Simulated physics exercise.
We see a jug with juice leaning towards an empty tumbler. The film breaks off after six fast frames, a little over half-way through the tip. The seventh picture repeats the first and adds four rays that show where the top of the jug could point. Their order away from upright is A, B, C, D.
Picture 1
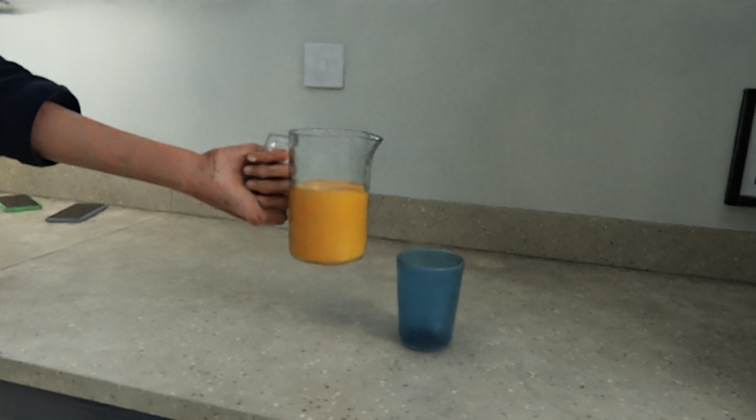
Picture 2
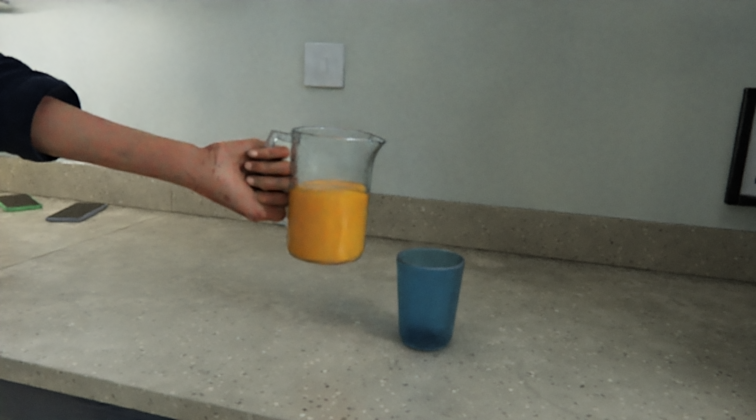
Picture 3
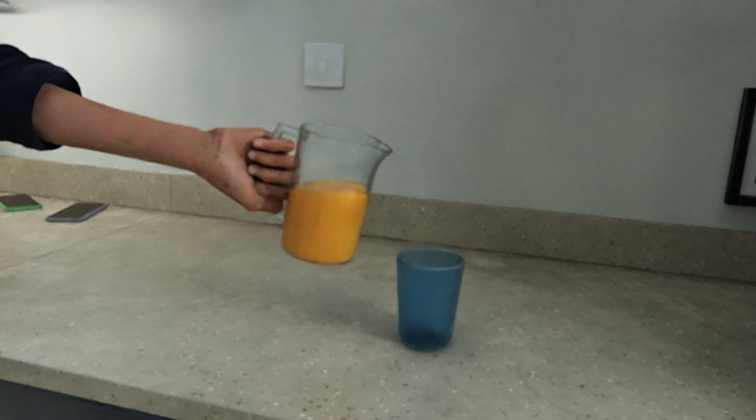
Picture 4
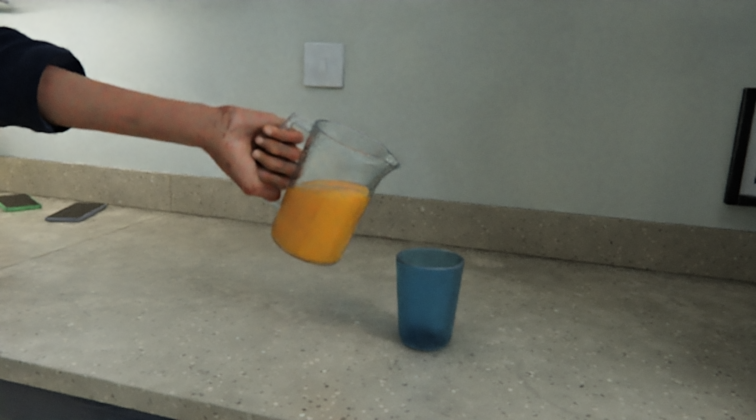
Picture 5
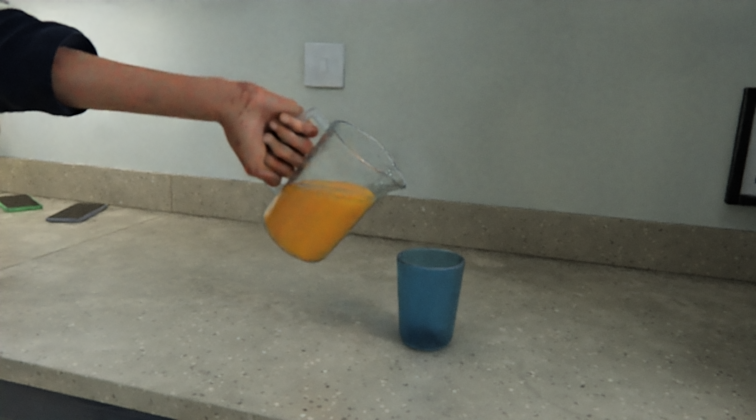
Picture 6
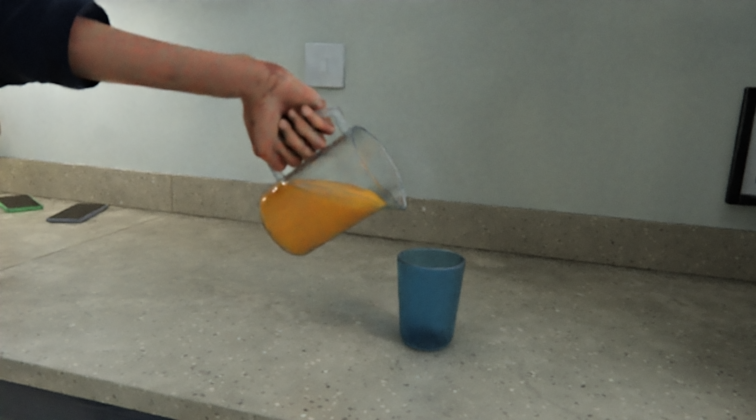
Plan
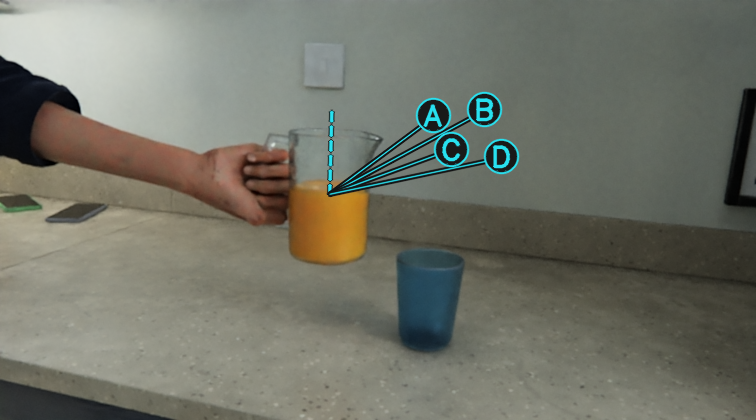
On a speckled stone counter, a hand held a glass jug of orange juice upright near an empty blue tumbler, then tilted it steadily to the right until the juice slanted up near its lip.
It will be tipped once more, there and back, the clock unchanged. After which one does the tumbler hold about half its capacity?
The best mark is D.
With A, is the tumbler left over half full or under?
Under.
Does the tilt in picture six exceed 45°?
Yes.
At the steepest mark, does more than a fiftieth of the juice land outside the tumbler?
No, it does not.
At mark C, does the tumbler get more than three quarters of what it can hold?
No, less.
On the marked copy, A at (420, 127); B at (470, 118); C at (435, 155); D at (485, 161).
With A, the tumbler ends with about 2 % of what it can hold.
With B, the tumbler ends with about 10 % of what it can hold.
With C, the tumbler ends with about 27 % of what it can hold.
With D, the tumbler ends with about 51 % of what it can hold.
